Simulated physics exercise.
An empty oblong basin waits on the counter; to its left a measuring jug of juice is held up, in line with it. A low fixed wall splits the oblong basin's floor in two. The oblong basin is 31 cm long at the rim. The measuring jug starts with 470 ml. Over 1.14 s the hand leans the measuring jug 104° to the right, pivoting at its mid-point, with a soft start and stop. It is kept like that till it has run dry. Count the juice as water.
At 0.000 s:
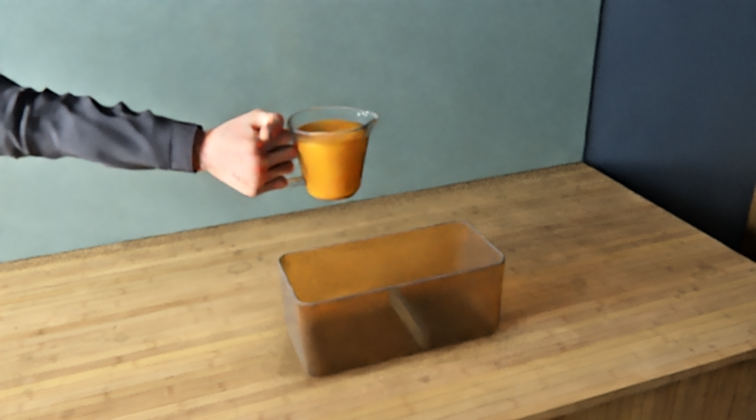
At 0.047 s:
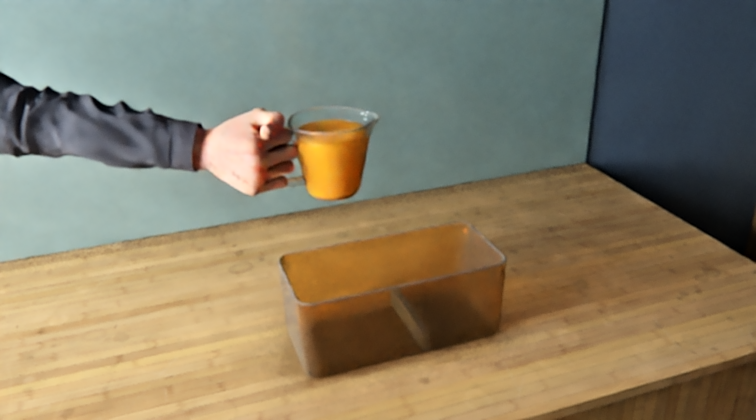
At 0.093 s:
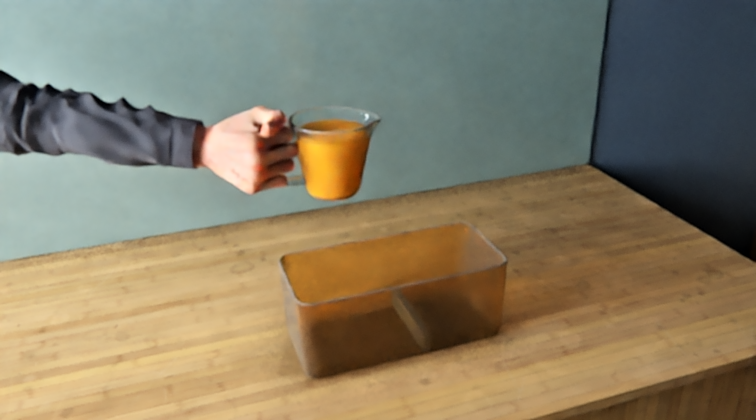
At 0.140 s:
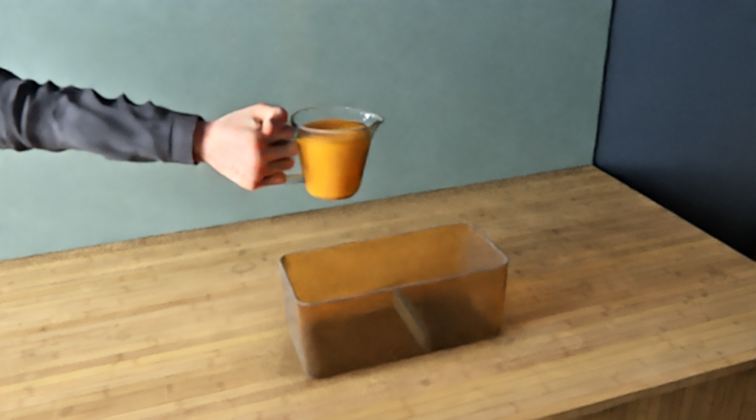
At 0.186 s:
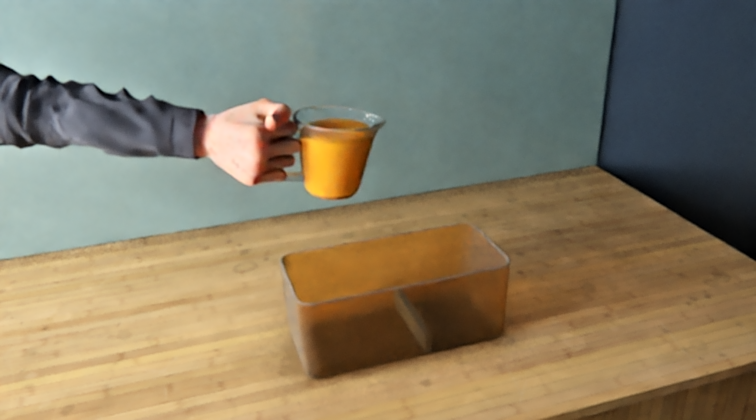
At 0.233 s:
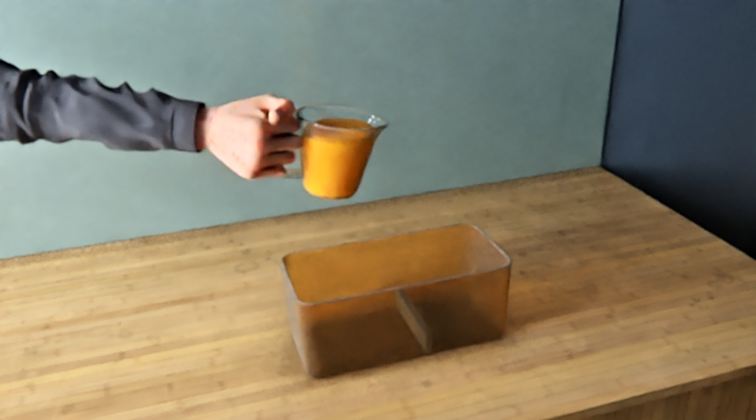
A hand holding a glass measuring jug of orange juice above an empty oblong basin, slowly leaning it slightly to the right.
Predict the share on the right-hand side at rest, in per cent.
Roughly 82 per cent is past the wall.
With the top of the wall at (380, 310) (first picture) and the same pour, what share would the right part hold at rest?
Then about 90 per cent.
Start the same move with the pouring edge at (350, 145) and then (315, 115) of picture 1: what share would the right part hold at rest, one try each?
In turn about 30 and 10 per cent.
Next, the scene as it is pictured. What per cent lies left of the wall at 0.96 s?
About 4 per cent.
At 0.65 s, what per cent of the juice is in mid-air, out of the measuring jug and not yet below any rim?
Some 24 per cent.
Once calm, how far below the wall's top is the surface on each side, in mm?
Left about 28 mm, right about 8 mm.
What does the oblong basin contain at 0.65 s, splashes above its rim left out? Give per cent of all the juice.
About 6 per cent.
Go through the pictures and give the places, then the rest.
In the first picture, it leans 0°; its right rim is at (378, 115); the juice meets the walls at (292, 135) and (365, 125); the oblong basin's rim runs from (287, 281) to (486, 240); the wall's top is at (408, 308).
In the second picture, it leans 0°; its right rim is at (379, 115); the juice meets the walls at (293, 134) and (366, 125).
In the third picture, it leans 2°; its right rim is at (380, 116); the juice meets the walls at (294, 133) and (367, 125).
In the fourth picture, it leans 4°; its right rim is at (382, 117); the juice meets the walls at (296, 133) and (369, 126).
In the fifth picture, it leans 7°; its right rim is at (385, 119); the juice meets the walls at (298, 133) and (372, 125).
In the sixth picture, it leans 10°; its right rim is at (388, 122); the juice meets the walls at (300, 132) and (375, 124).
Then, 0.65 s in, the tilt is 64° and 70 per cent is still to pour, 0 is left of the wall and 6 right of it.
Then, 0.96 s in, the tilt is 98° and 13 per cent is still to pour, 4 is left of the wall and 62 right of it.
Then, 1.29 s in, the tilt is 104° and 0 per cent is still to pour, 13 is left of the wall and 85 right of it.
Then, 1.64 s in, the tilt is 104° and 0 per cent is still to pour, 16 is left of the wall and 82 right of it.
Finally, 16 per cent lies left of the wall, 82 right of it and 2 outside.
